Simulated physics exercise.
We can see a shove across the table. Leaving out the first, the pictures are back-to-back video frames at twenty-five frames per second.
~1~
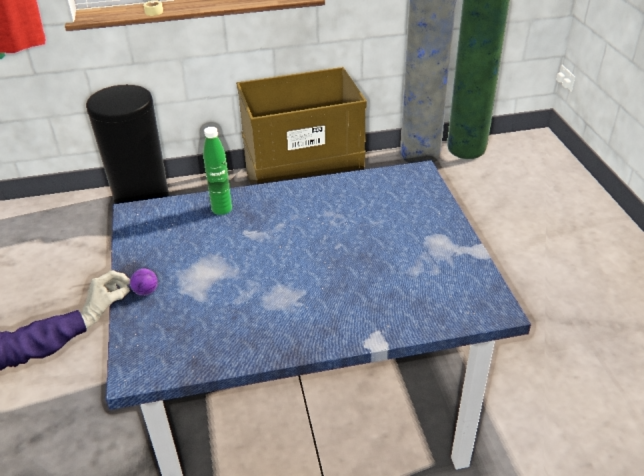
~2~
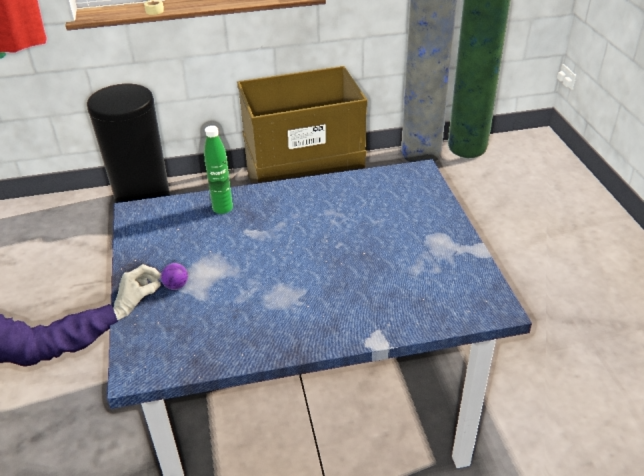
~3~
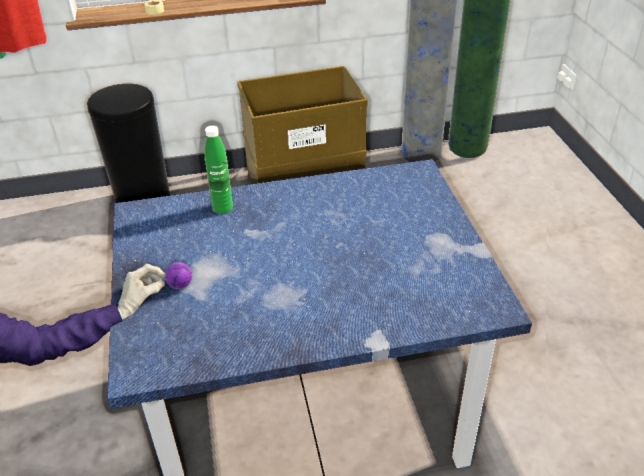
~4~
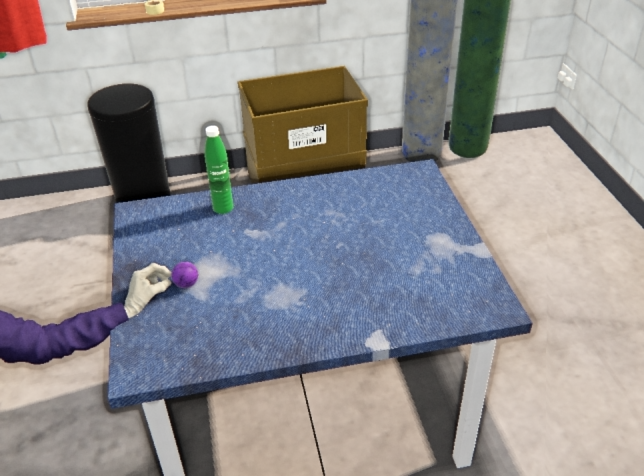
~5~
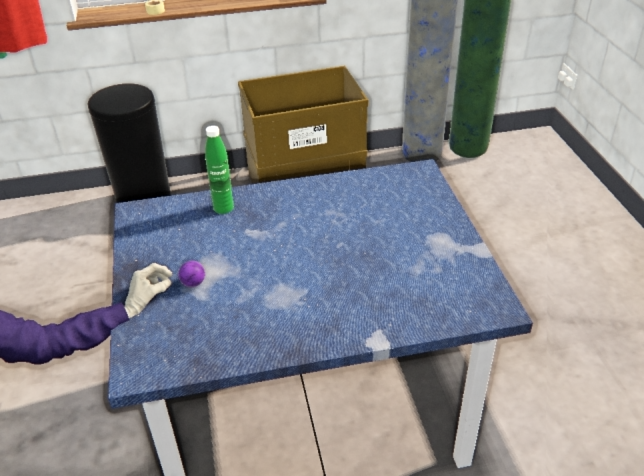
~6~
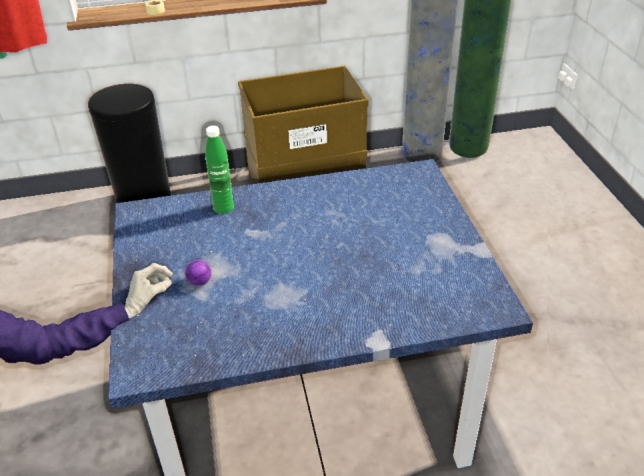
The clip opens on a gloved hand in a purple sleeve at a purple ball on a blue table, with a green bottle near the back edge. The hand pushes the ball a short way to the right, then stays back as the ball rolls slightly farther right, leaving a small gap.
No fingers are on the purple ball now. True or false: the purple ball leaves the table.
False.
Then, 0.20 s on from there, purple ball shifted about its own width near (226, 269).
Then, 0.40 s on from there, purple ball shifted well along near (248, 265).
Then, 0.70 s on from there, purple ball shifted well along near (271, 262).
In the end, moved from the start, purple ball. At the end, from the last picture's camera, purple ball near (283, 260).
